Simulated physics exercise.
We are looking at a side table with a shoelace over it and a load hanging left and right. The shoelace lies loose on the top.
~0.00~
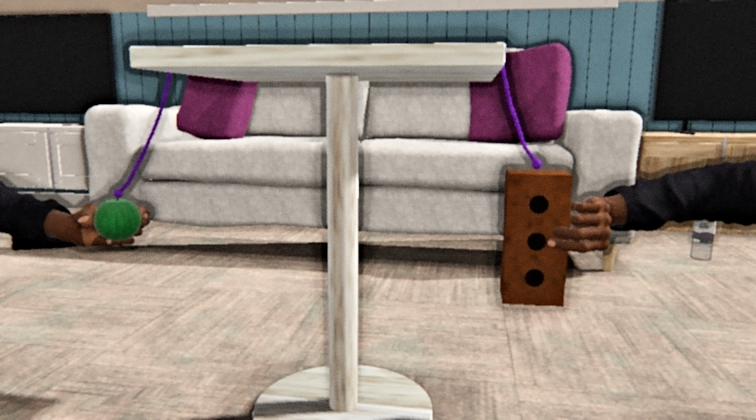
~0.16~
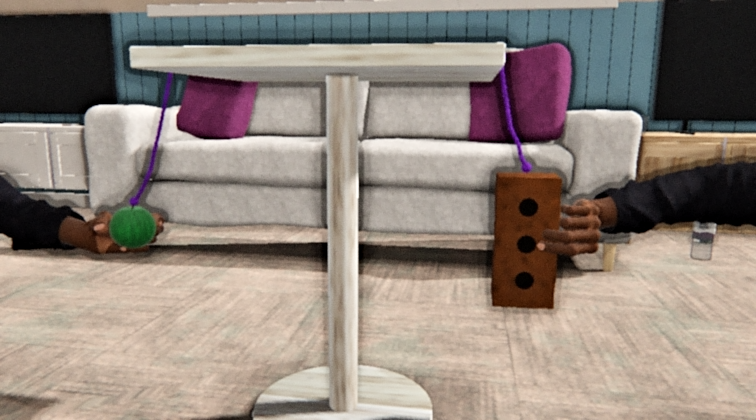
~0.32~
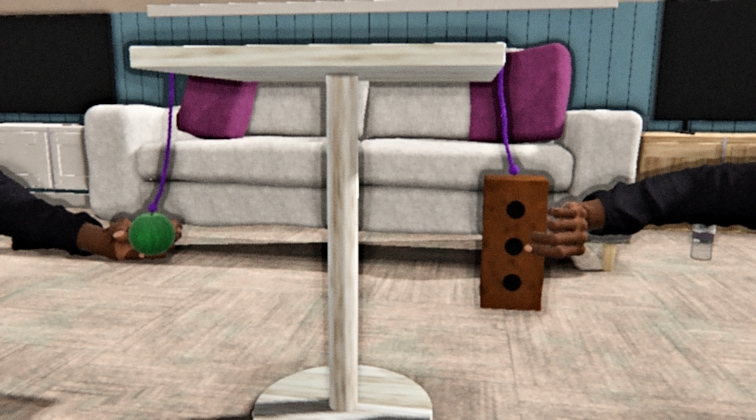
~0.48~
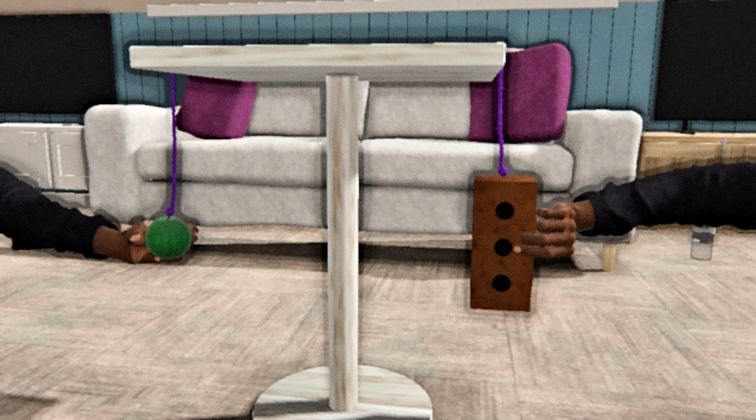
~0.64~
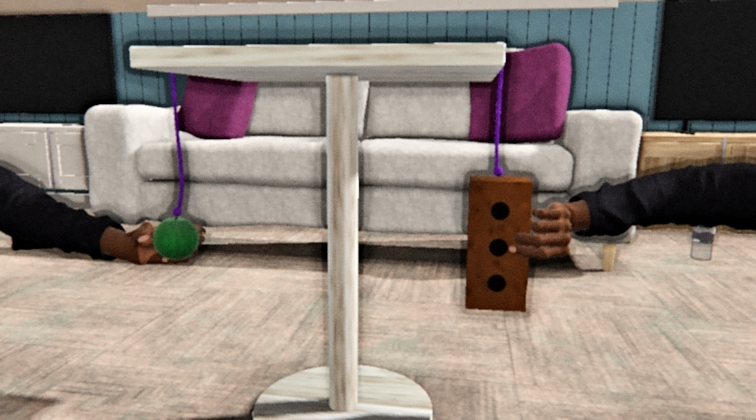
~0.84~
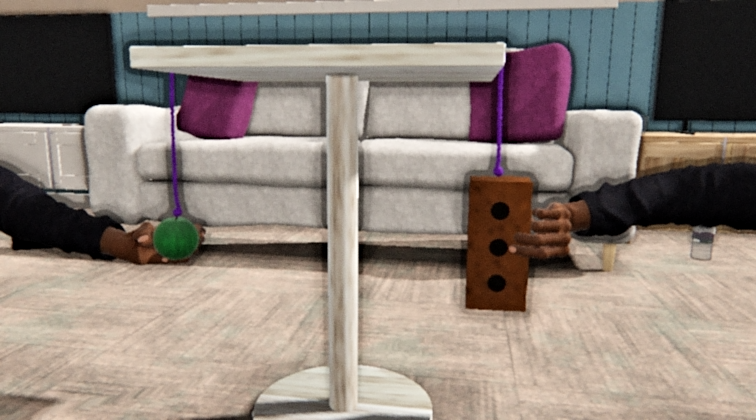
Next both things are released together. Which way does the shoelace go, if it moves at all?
In the end the shoelace slides rightwards.
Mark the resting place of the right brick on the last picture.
Its middle is at (469, 400).
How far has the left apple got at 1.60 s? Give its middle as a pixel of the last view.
By then it is at (153, 45).
After 1.26 s, left apple higher near (132, 68); right brick lower near (488, 369).
After 1.60 s, left apple pulled up onto the top near (153, 44); right brick down on the floor near (466, 398).
In the end, left apple pulled up onto the top near (154, 42); right brick down on the floor near (469, 400). The shoelace runs down on the right.
